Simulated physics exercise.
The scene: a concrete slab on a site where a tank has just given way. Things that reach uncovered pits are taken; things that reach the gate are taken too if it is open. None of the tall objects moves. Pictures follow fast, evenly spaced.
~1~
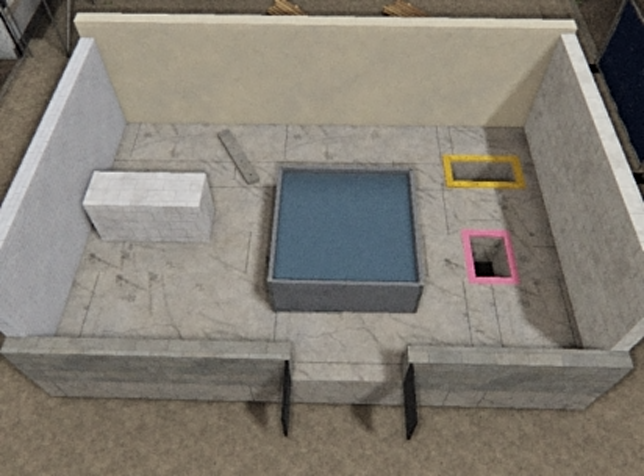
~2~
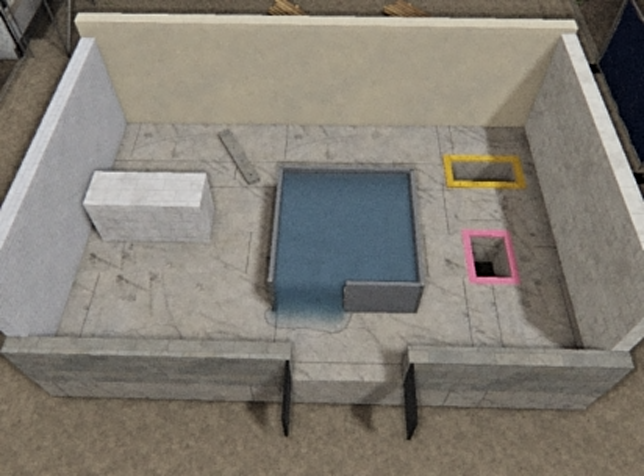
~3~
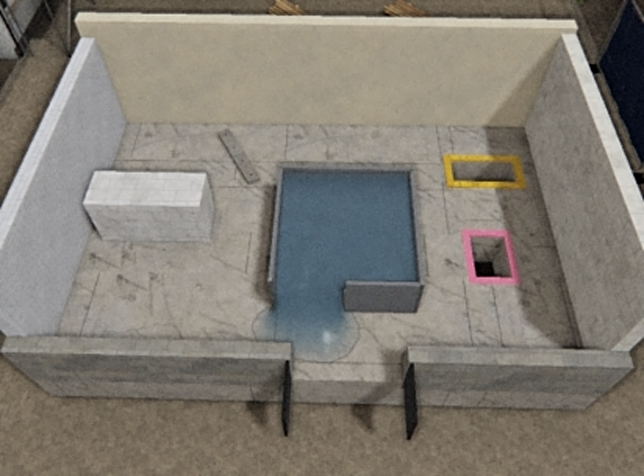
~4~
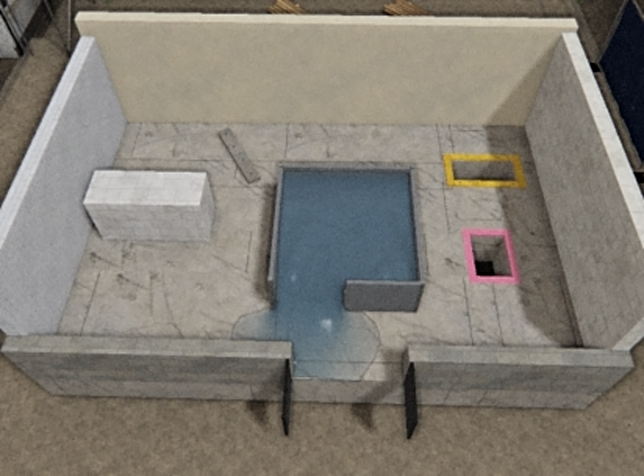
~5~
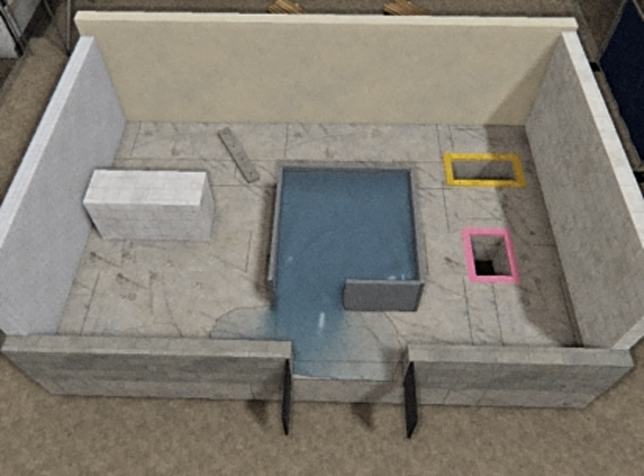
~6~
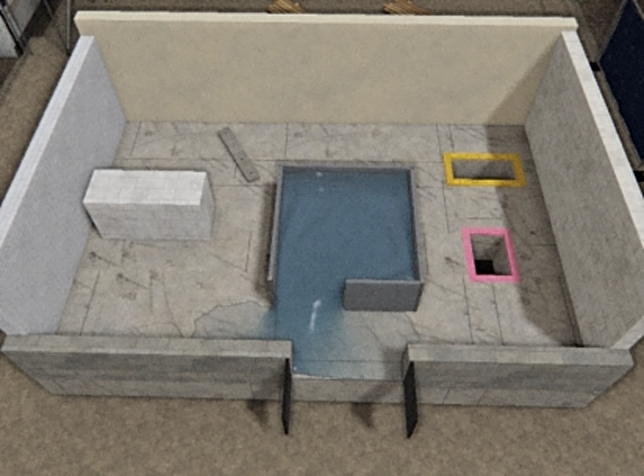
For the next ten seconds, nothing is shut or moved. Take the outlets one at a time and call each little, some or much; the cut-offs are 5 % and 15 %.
In order: The gate catches much; the yellow pit catches little; the pink pit catches little.
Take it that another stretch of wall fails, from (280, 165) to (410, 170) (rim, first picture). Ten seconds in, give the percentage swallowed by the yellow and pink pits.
Yellow 15 %, pink 6 %.
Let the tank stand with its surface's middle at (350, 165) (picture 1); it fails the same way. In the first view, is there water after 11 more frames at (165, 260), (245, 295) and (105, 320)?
Spot 1 unwetted, spot 2 wetted, and spot 3 wetted.
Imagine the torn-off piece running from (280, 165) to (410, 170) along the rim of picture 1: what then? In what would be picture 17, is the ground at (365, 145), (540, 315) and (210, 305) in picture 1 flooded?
Taking them in order, I'd say swamped, not reached and not reached.
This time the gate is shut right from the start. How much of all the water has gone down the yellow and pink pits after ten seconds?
Yellow 6 %, pink 10 %.
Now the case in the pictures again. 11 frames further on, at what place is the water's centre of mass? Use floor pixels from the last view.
About (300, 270).
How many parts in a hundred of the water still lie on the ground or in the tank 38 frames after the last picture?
Roughly 60 per cent.
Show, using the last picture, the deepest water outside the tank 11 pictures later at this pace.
I'd go with (289, 350) as the deepest place.
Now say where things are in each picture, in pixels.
In the first picture, the open tank at (346, 224) is whole and still.
In the second picture, water pours out at (310, 298) and has run to (272, 320).
In the third picture, water pours out at (310, 300) and has run to a hidden place.
In the fourth picture, the front is at a hidden place, out from the gap at (310, 300).
In the fifth picture, the front is at a hidden place, out from the gap at (310, 299).
In the sixth picture, water pours out at (310, 299) and has run to a hidden place.
A moment on, water covers 15 % of the floor; the gate 11 %, the yellow pit 0 %, the pink pit 0 %.
Next, water covers 20 % of the floor; the gate 20 %, the yellow pit 0 %, the pink pit 0 %.
Then, water covers 30 % of the floor; the gate 29 %, the yellow pit 0 %, the pink pit 0 %.
Later, water covers 45 % of the floor; the gate 40 %, the yellow pit 0 %, the pink pit 0 %.
In the end, water covers 60 % of the floor; the gate 49 %, the yellow pit 0 %, the pink pit 0 %.
